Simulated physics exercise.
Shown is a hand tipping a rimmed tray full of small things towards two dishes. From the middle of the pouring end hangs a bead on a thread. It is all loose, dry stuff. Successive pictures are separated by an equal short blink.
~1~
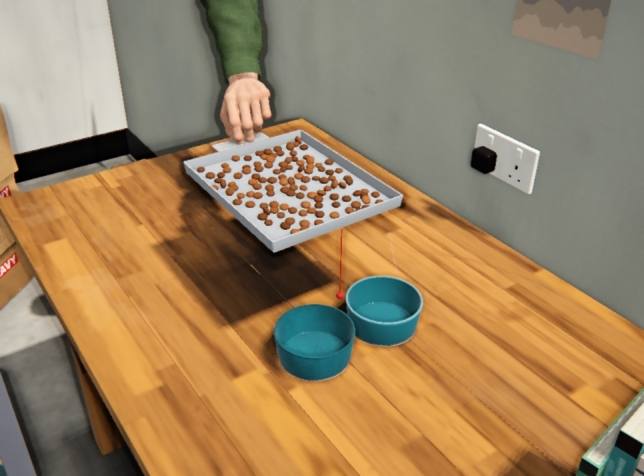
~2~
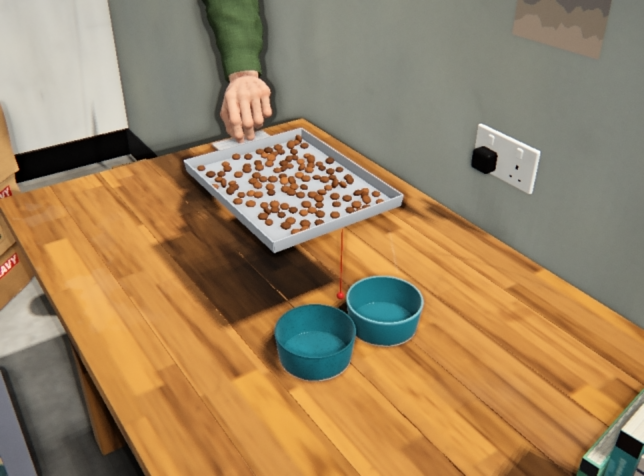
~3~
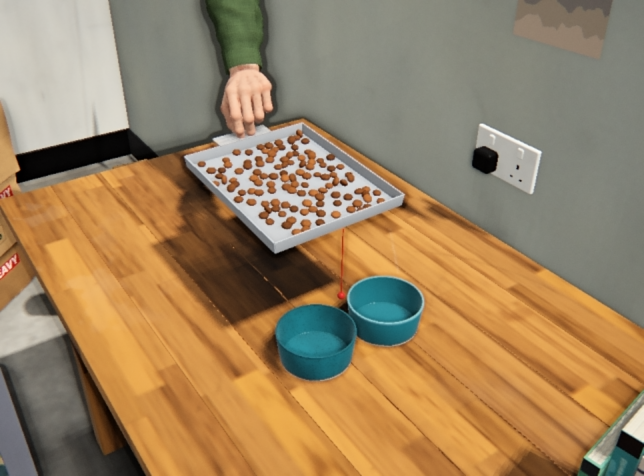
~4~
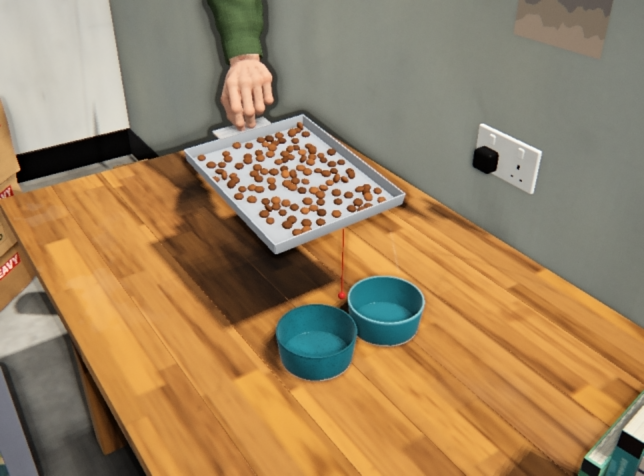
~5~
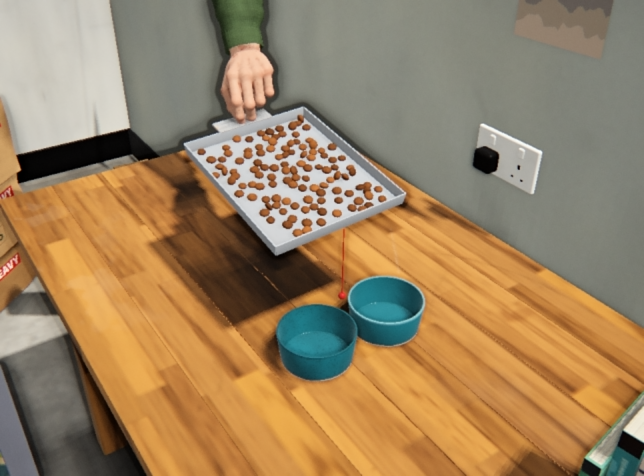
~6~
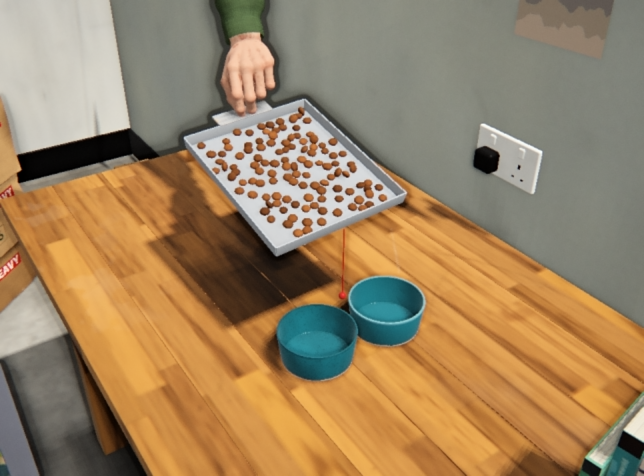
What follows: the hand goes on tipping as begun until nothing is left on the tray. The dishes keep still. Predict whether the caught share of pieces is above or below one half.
It looks like most goes in the dishes, when all's done.
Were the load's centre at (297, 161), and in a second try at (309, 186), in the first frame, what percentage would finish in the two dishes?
In turn 70 and 80 in a hundred.
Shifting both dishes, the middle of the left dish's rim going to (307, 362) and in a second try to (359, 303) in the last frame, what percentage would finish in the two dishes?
Trial 1 about 60 %, trial 2 about 10 %.
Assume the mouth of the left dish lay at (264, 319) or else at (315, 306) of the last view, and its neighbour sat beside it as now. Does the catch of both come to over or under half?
Result, first place: Not as much as half; second place: Not as much as half.
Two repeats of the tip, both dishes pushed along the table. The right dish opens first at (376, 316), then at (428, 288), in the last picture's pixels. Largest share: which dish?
First try, the dish to the left; second try, the dish to the left.
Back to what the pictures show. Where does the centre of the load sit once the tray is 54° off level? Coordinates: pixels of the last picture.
The load is centred near (312, 198).
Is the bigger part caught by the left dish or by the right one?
Result: More in the left side.
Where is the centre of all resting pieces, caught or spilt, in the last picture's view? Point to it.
Last view, resting centre - approx. (325, 356).
Soon after the last picture, tray tipped steeply; all on the tray.
A little later, tray tipped right over; most on the tray; a small part in the left dish; a stray few outside both; a small part in the air.
Later still, tray tipped past a quarter turn; about two thirds in the left dish; a stray few in the right dish; about a quarter outside both.
At rest, tray tipped past a quarter turn; about two thirds in the left dish; a stray few in the right dish; about a quarter outside both.
